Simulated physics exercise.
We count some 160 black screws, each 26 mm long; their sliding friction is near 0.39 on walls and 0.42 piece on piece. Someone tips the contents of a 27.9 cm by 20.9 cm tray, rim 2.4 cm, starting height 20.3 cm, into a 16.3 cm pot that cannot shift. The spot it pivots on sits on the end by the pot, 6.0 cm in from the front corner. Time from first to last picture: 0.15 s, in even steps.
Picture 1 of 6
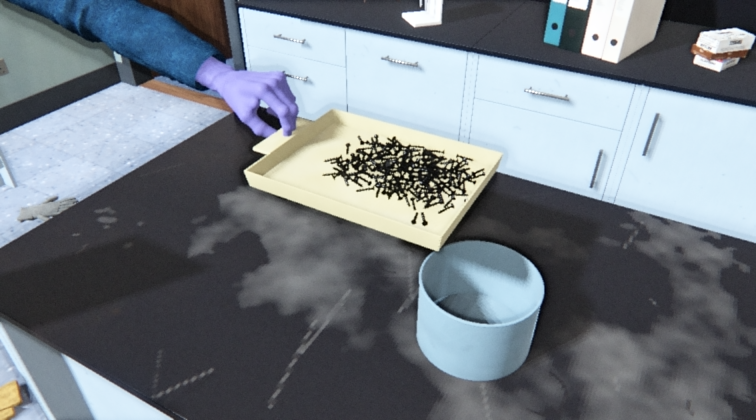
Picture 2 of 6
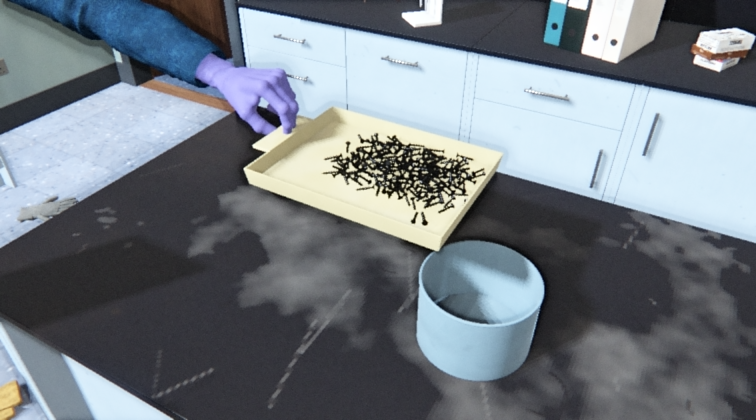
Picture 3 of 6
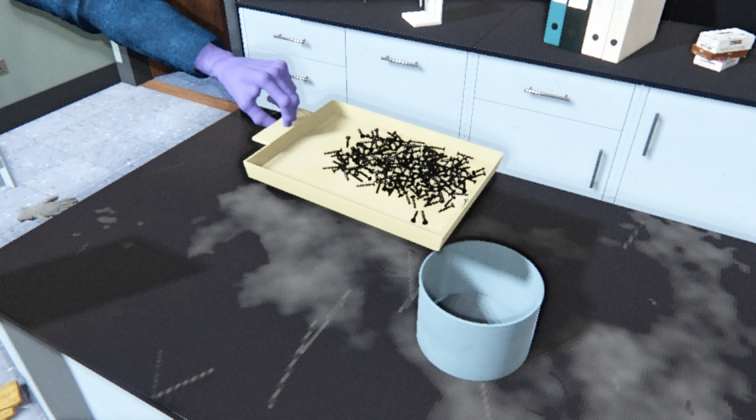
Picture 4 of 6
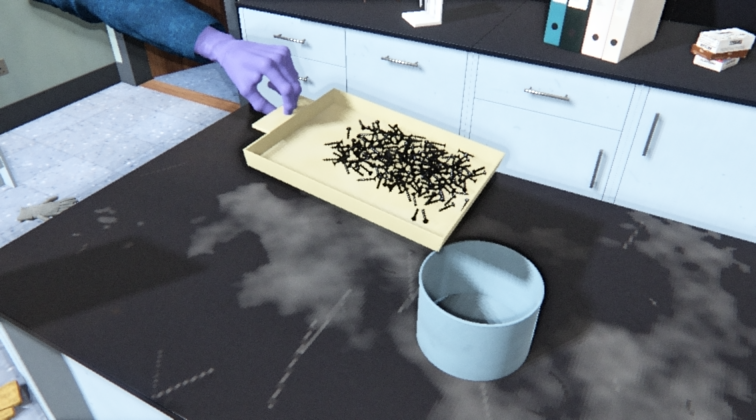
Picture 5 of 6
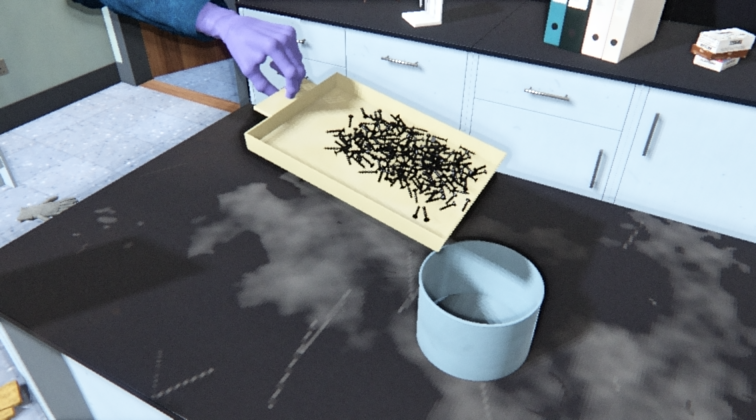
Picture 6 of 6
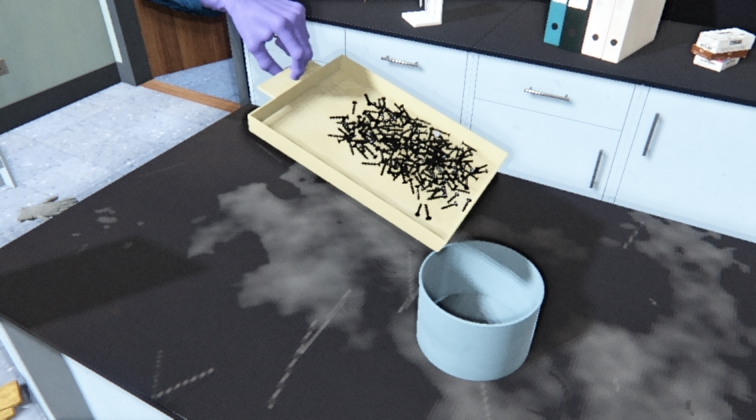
To begin with, a purple-gloved hand holds the left end of a cream tray of black screws, lying nearly level beside a light blue pot on a dark table. The hand then lifts that end, slowly at first and then higher, slanting the tray down toward the pot as the screws shift slightly.
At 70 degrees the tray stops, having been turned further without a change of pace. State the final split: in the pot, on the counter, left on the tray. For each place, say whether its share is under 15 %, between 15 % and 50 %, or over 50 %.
Pot: Chances are a considerable fraction of the lot sits there; counter: Chances are a considerable fraction of the lot sits there; tray: Chances are a considerable fraction of the lot sits there.
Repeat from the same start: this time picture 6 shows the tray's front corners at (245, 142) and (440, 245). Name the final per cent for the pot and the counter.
Final per cent - pot 20, counter 65.
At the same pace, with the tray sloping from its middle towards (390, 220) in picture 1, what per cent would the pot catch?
My best guess is some 5 per cent.
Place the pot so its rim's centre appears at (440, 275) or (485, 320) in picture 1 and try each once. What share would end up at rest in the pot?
In order, about 5 and about 30 per cent.
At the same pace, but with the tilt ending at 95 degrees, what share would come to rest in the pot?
Roughly 60 %.
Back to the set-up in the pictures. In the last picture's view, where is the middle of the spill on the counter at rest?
Around (589, 355).
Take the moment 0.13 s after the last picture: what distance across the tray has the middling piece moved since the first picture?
1 cm.
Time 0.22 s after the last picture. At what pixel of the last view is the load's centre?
(468, 156) or thereabouts.
Then, 0.13 s after the last picture, tilt 47 degrees; the tray holds 100 %, the pot 0 %.
Then, 0.22 s after the last picture, tilt 64 degrees; the tray holds 100 %, the pot 0 %.
Then, 0.45 s after the last picture, tilt 70 degrees; the tray holds 35 %, the pot 25 %.
In the end, pot 40 %, counter 30 %, tray 30 %.
